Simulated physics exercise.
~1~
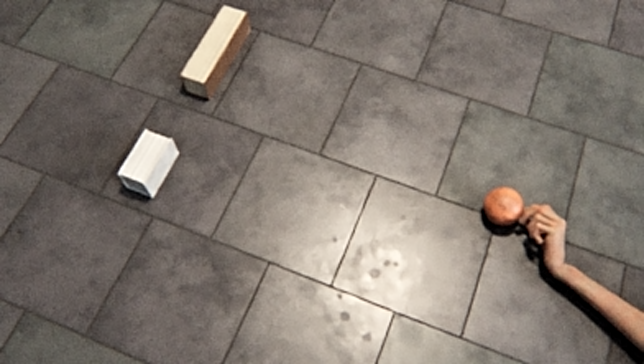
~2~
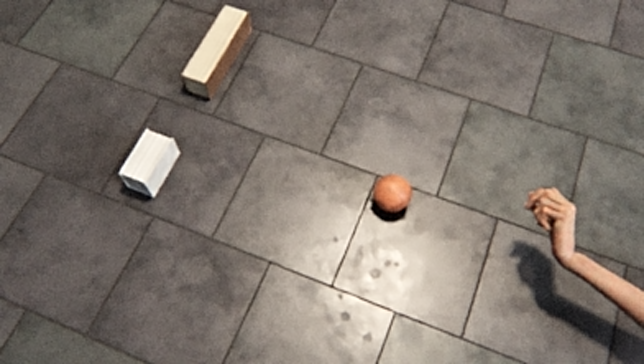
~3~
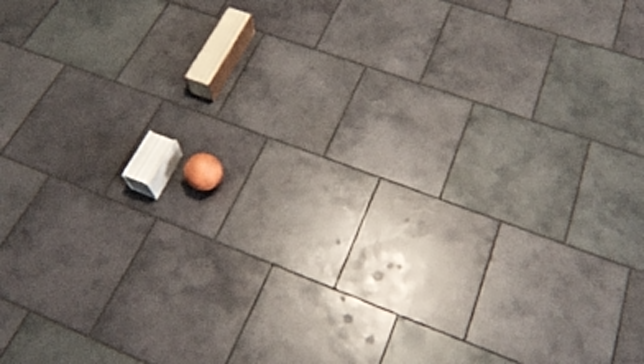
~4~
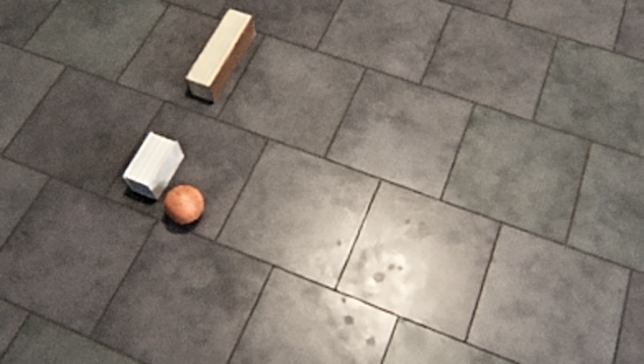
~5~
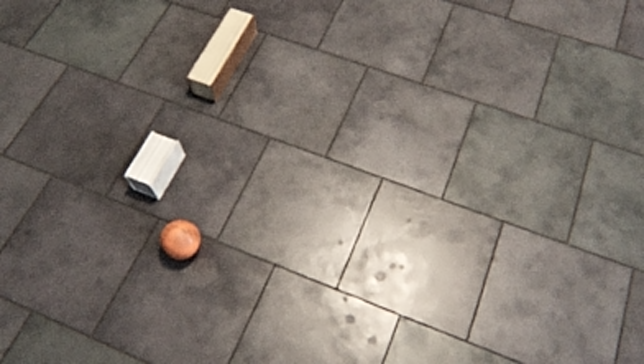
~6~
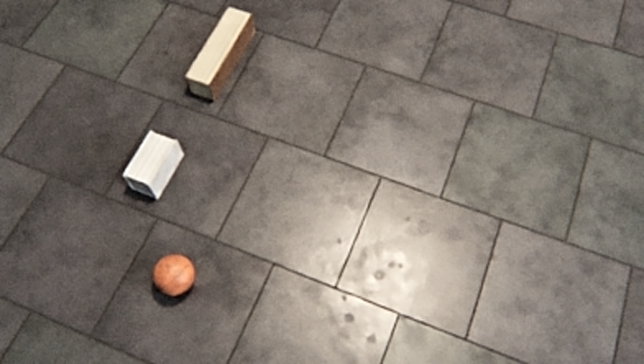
On a grey tiled floor, a hand released an orange ball, which rolled left towards the gap between a white block and a brown one, but it hit the white block, turned aside and rolled down below it without getting through.
